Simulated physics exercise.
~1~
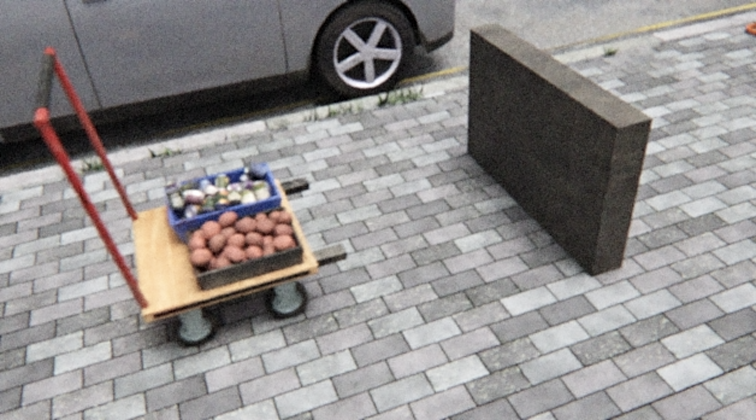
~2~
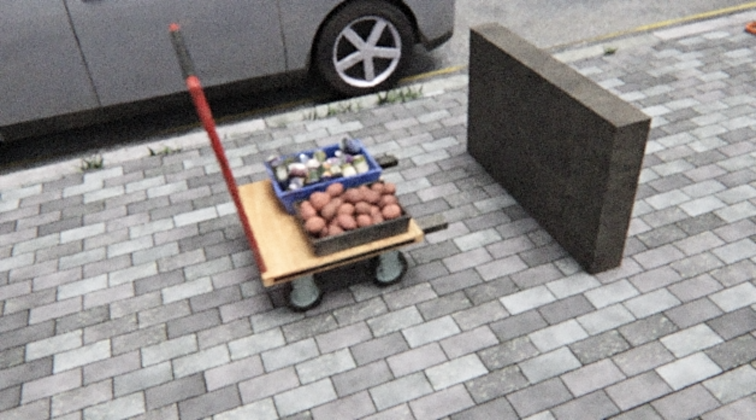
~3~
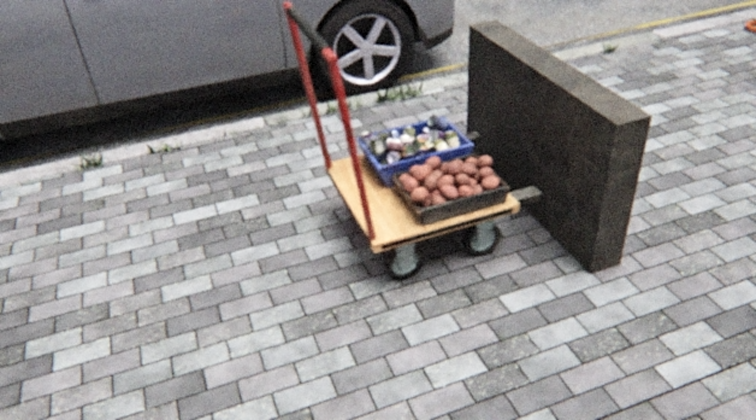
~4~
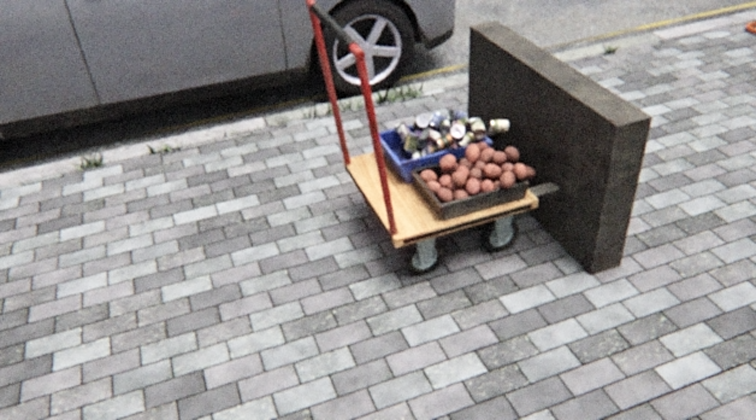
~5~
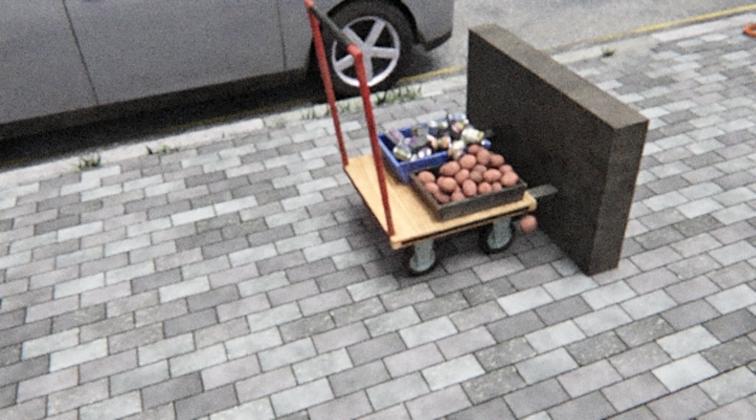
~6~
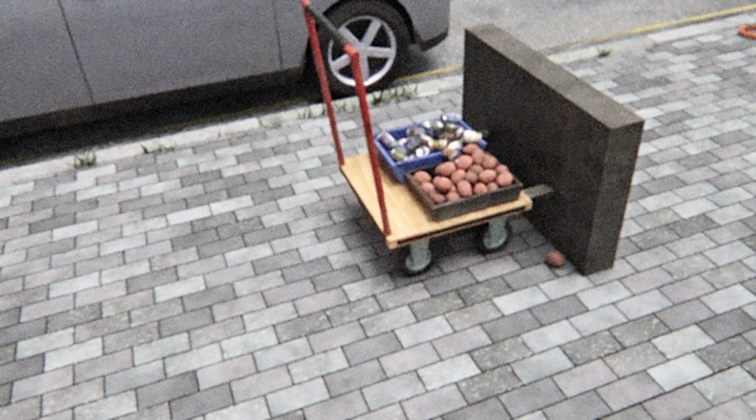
On a grey paved sidewalk beside a parked silver car, a flatbed trolley with a red handle carries a blue tote of small tins and a black tote of reddish potatoes. It rolls to the right, toward a dark low wall standing in its way. The trolley comes up against the wall and stops, and the loads lurch forward, some tins rising above the blue tote's rim. The goods settle back as a potato drops beside the front wheel. At the end the trolley stands still, both totes still well filled, with a potato lying on the paving by the wall.
